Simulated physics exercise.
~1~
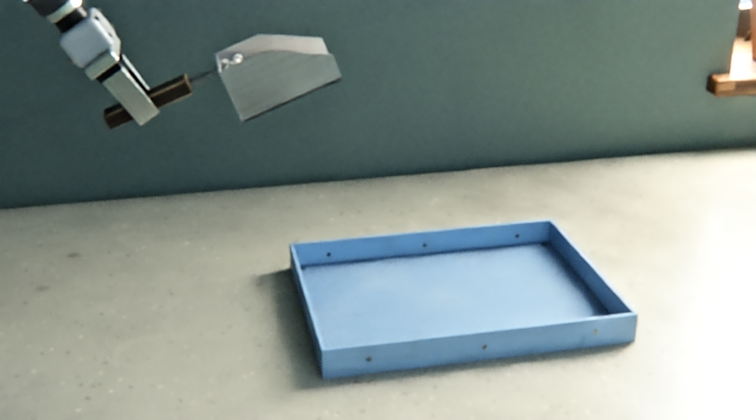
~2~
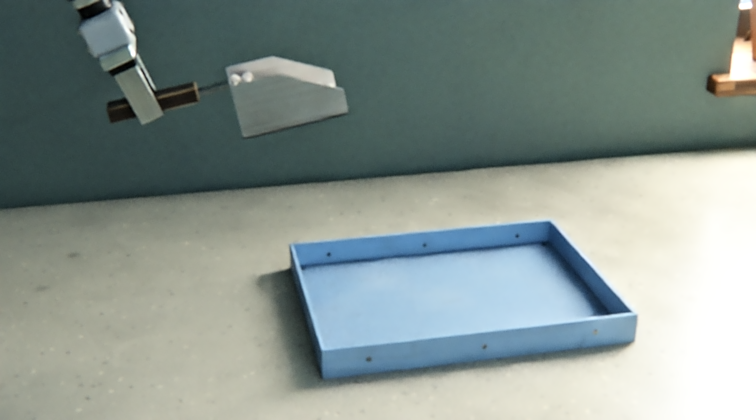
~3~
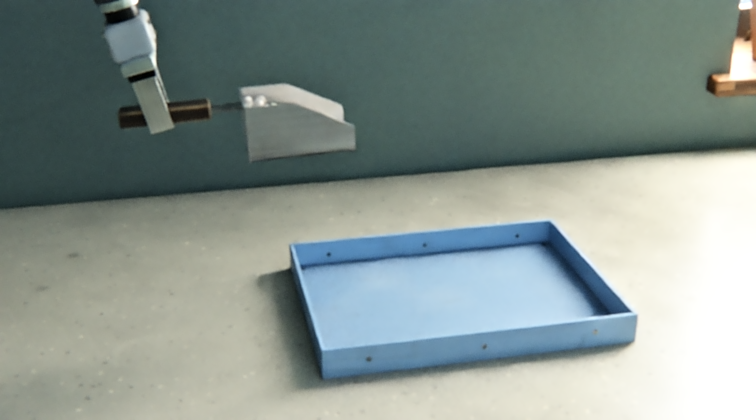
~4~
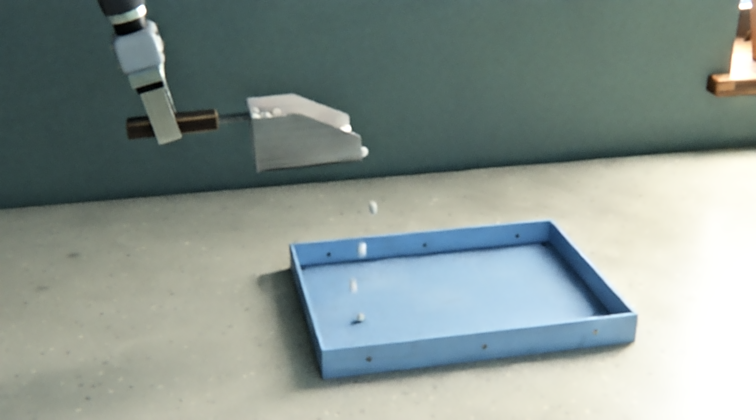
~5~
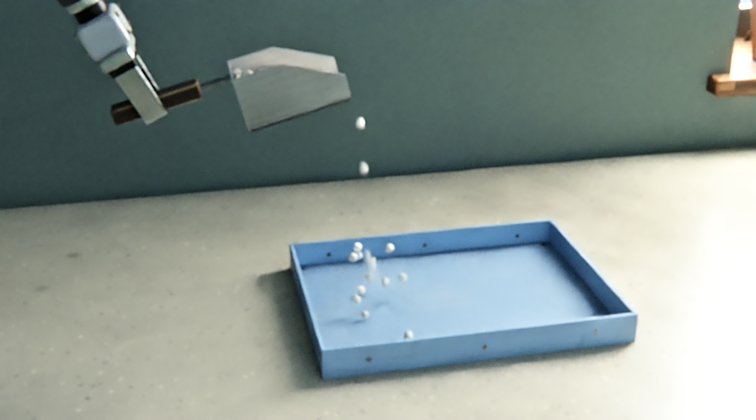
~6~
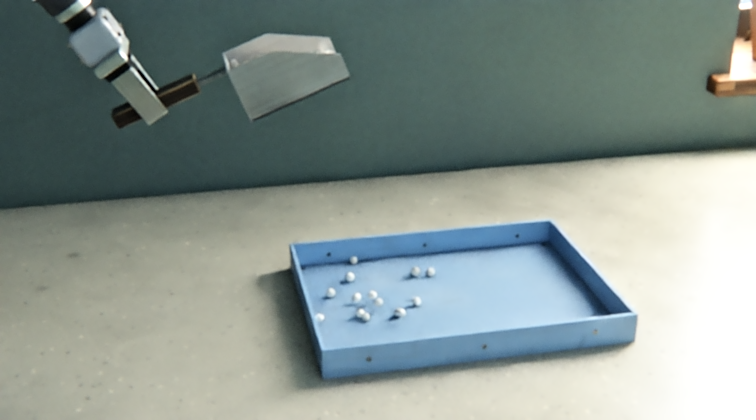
A robot arm lowers a scoop, spills a few white beads into the blue tray, and lifts away.
